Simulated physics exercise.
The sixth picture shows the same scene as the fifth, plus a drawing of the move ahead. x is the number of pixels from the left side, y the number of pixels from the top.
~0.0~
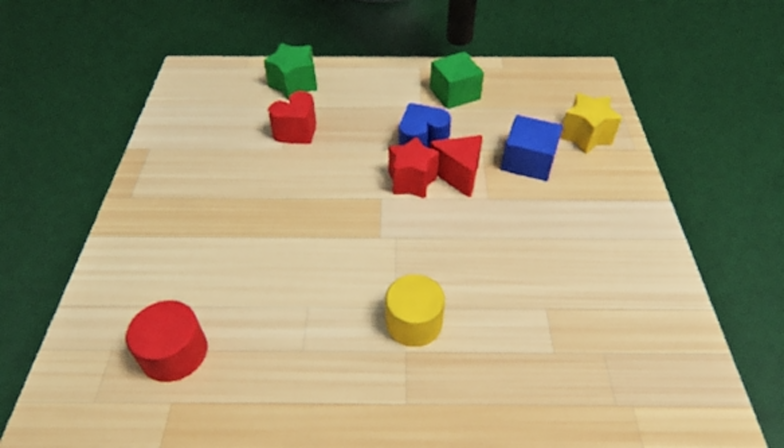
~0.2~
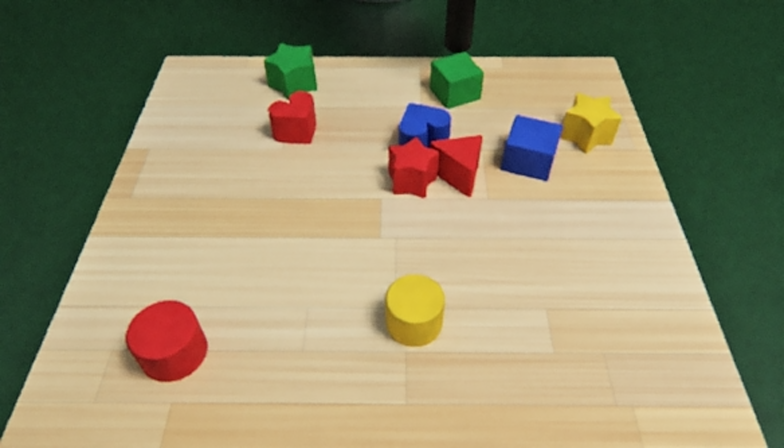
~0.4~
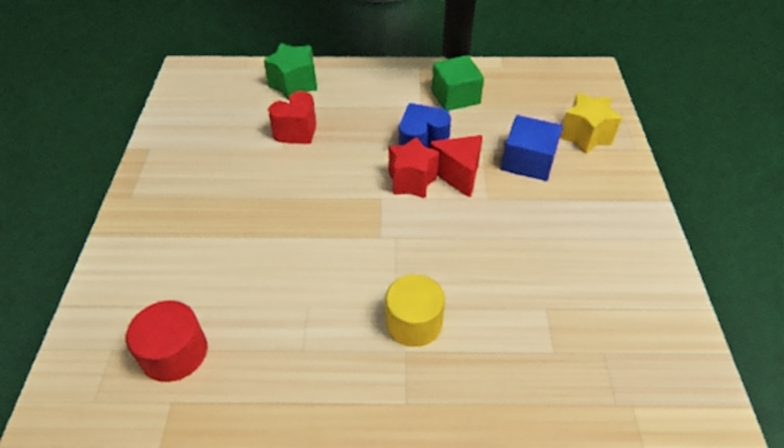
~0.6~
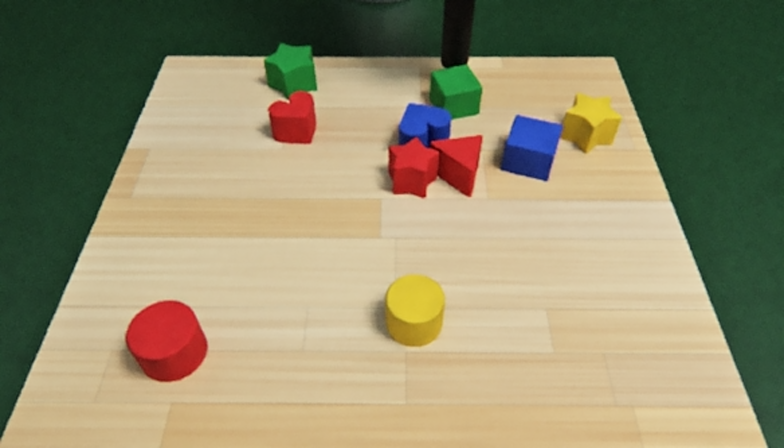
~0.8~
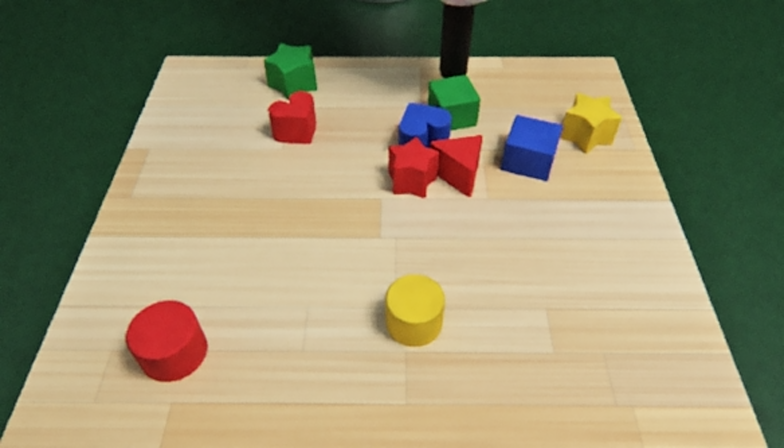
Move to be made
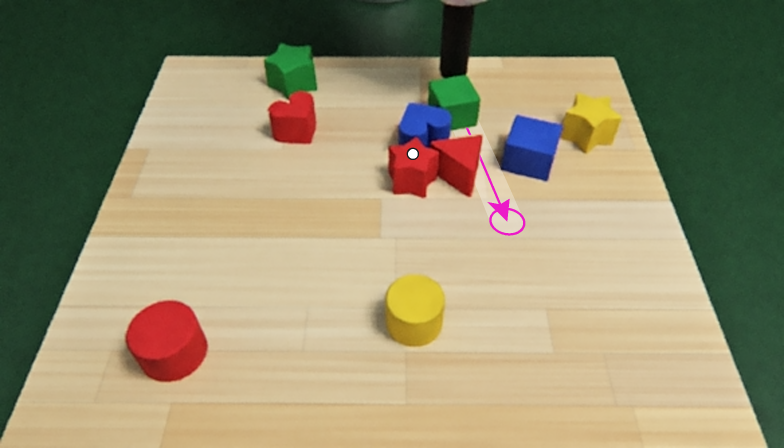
A light wooden board on a dark green surface is seen from a fixed, raised viewpoint in front of it. Red and yellow cylinders sit nearer the viewer, while a green star, red heart, blue heart, red star, red triangle, blue cube, yellow star and green cube lie towards the back. A dark stick enters from the far edge and slowly pushes the green cube a short way forward, towards the blue heart.
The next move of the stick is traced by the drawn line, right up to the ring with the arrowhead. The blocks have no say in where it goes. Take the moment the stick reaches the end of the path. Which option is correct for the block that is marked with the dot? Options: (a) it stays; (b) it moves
My pick is b.
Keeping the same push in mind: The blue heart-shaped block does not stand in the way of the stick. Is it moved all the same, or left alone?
By the end it has moved.
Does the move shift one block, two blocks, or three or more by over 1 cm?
When the path ends, I think you'll find three or more blocks out of place by more than 1 cm.
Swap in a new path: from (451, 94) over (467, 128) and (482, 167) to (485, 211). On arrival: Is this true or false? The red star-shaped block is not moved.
False - the claim does not hold.
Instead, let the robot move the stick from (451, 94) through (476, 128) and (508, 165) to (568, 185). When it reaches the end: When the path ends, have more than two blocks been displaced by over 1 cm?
My answer is yes.
Drawn move, from (451, 94) to (507, 221); the dot is on the red star-shaped block.
On the path given first. One third of the way, stick at (471, 111); red star-shaped block at (411, 156); blue heart-shaped block at (421, 127), turned 50° clockwise; green square piece at (469, 128); red triangle at (463, 157).
Two thirds of the way, stick at (490, 153); red star-shaped block at (412, 167), turned 55° clockwise; blue heart-shaped block at (421, 128), turned 50° clockwise; green square piece at (477, 171), turned 40° clockwise; red triangle at (455, 197), turned 35° clockwise.
At the end, stick at (512, 202); red star-shaped block at (412, 168), turned 60° clockwise; blue heart-shaped block at (421, 128), turned 50° clockwise; green square piece at (481, 215), turned 85° clockwise; red triangle at (436, 223), turned 80° clockwise.
